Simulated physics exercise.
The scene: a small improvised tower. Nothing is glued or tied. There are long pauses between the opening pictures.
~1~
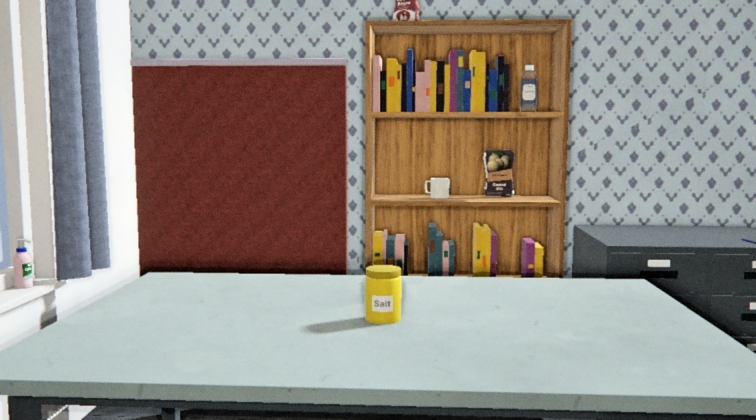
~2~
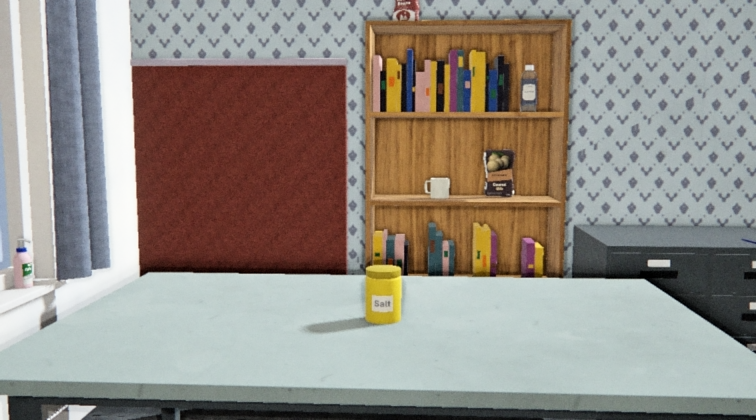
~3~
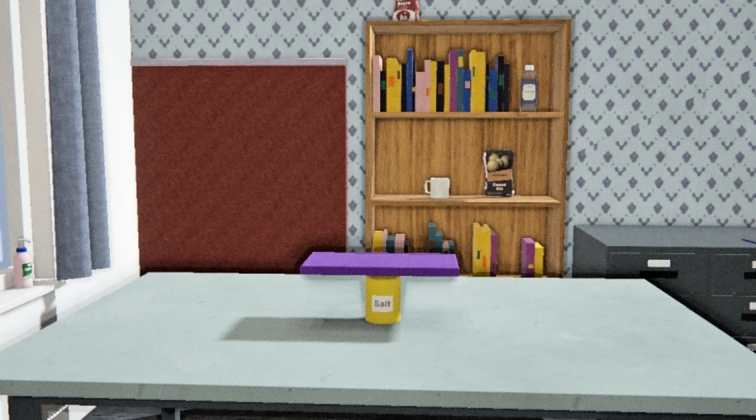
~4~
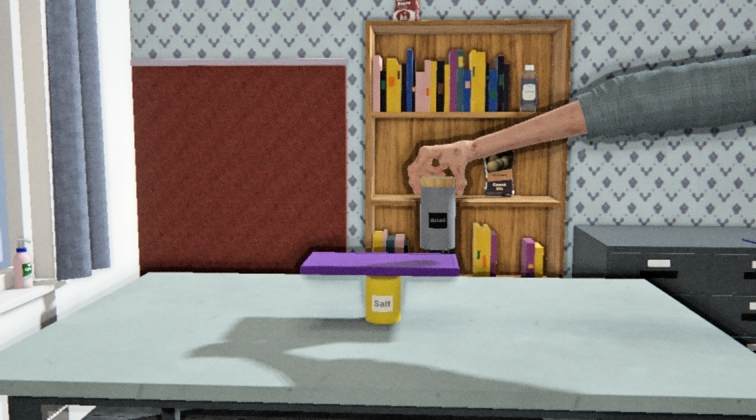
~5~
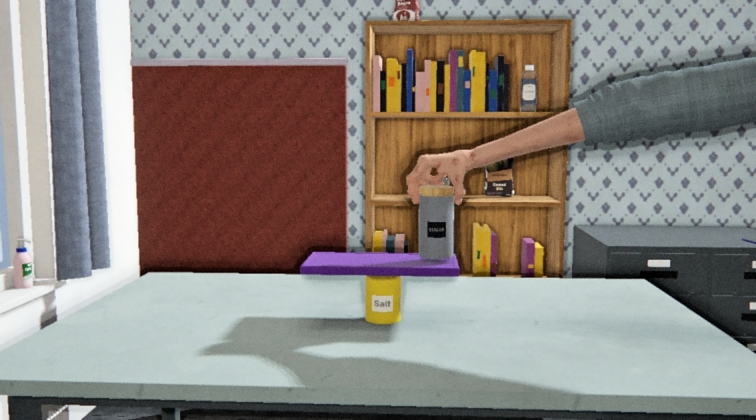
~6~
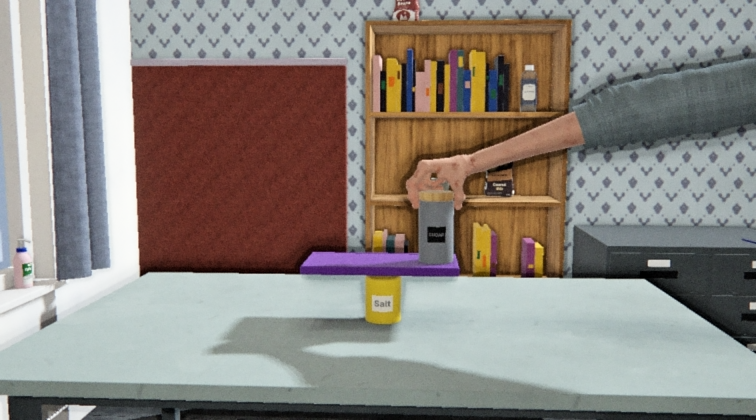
To begin with, a yellow salt jar stands alone on a pale table in front of a bookshelf, and then a flat purple lid lies across its top. A hand reaches in from the right, lowers a grey jar onto the lid's right side, and keeps hold of it.
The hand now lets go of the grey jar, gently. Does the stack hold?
Outcome: The stack loses its balance.
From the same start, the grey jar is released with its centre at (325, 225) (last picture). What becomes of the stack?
Then it loses its balance.
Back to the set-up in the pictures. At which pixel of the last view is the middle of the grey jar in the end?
At about (499, 310).
Then, 0.30 s after the last picture, grey jar now fallen; purple lid tipped 28° from how it was.
Then, 0.40 s after the last picture, purple lid tipped 60° from how it was.
Then, 0.50 s after the last picture, purple lid tipped 71° from how it was.
Then, 0.80 s after the last picture, purple lid tipped 47° from how it was.
At rest, fallen, grey jar; tipped over in the stack, purple lid; yellow jar in place. Seen from the same camera at the end, grey jar near (499, 310). The stack comes apart.
